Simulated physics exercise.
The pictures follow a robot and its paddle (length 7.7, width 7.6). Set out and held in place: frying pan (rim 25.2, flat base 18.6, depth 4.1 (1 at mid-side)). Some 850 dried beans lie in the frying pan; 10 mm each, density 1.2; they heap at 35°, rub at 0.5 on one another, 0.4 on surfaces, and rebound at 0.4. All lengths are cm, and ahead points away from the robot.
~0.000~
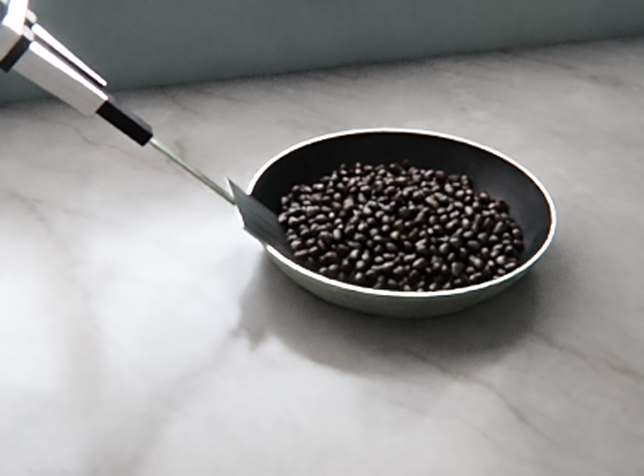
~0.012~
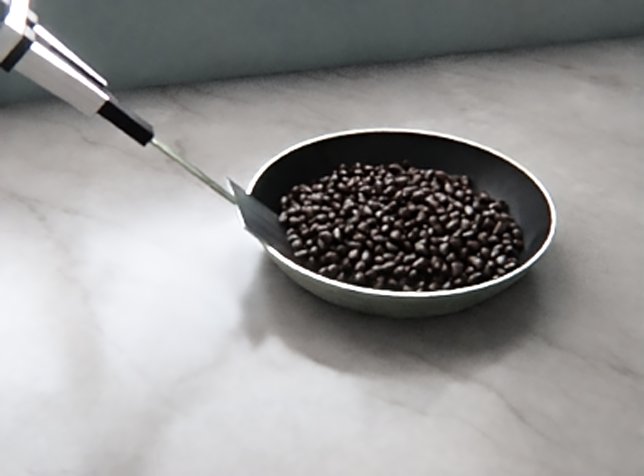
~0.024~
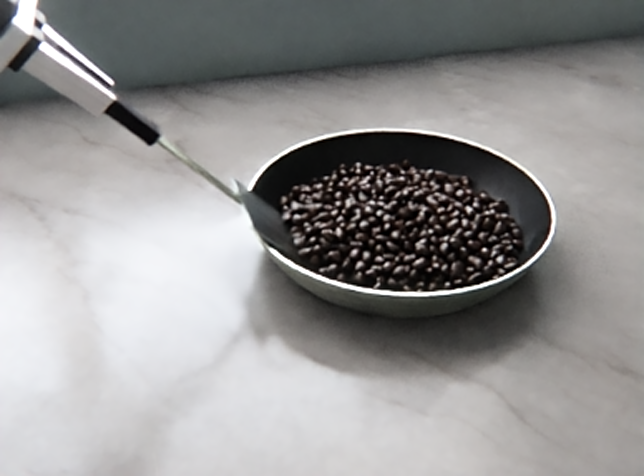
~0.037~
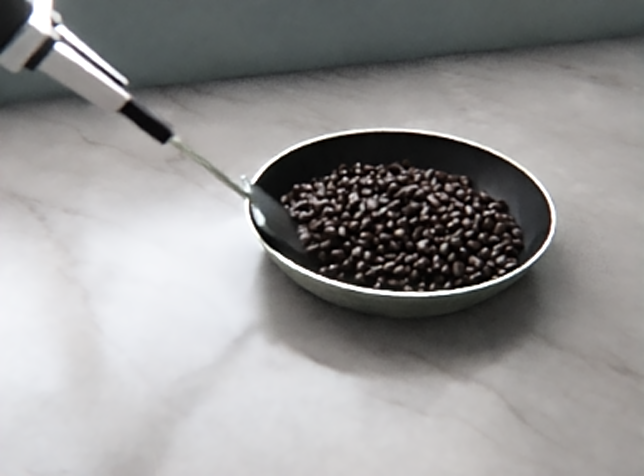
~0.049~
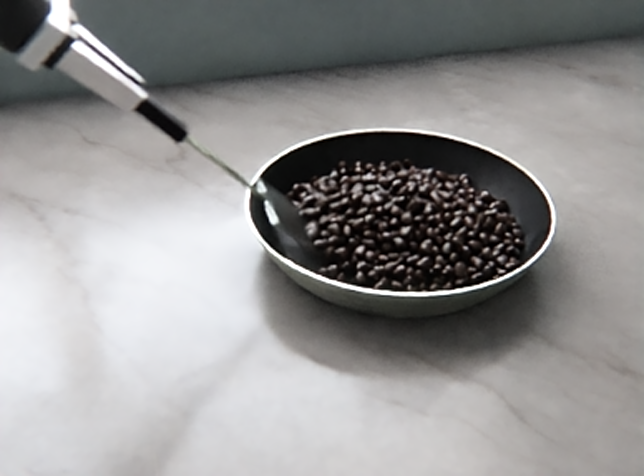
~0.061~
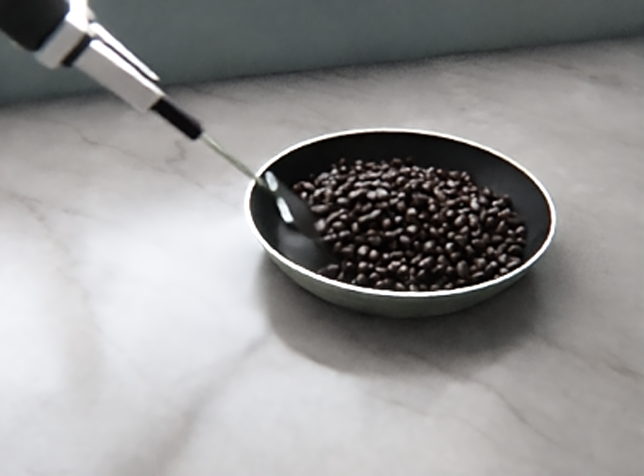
A robot arm slides its paddle rightward into a pan of dark beans, nudging them slightly.
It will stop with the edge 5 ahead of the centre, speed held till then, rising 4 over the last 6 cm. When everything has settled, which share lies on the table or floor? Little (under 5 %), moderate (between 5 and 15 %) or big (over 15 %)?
Share on the table or floor: Moderate (between 5 and 15 %).
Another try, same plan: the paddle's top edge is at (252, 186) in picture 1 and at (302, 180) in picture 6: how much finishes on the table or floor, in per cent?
About 10 per cent.
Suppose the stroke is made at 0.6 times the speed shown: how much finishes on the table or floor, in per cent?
Some 0 per cent.
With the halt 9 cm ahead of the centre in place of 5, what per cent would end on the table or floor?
Then about 25 per cent.
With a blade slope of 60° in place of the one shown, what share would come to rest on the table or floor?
It would be near 10 per cent.
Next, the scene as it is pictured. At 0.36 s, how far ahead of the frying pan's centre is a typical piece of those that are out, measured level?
About 20 cm.
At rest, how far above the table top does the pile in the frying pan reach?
Roughly 5.0 cm.
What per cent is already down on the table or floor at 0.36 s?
Some 8 per cent.
After 0.10 s, sloping 48°, highest piece 6 above the table; 851 in the frying pan.
After 0.14 s, sloping 48°, highest piece 7 above the table; 851 in the frying pan.
After 0.36 s, sloping 48°, highest piece 5 above the table; 775 in the frying pan, 76 on the table or floor.
After 1.41 s, sloping 48°, highest piece 5 above the table; 775 in the frying pan, 76 on the table or floor.
At rest, 775 in the frying pan, 76 on the table or floor. That is 9 % on the table or floor.
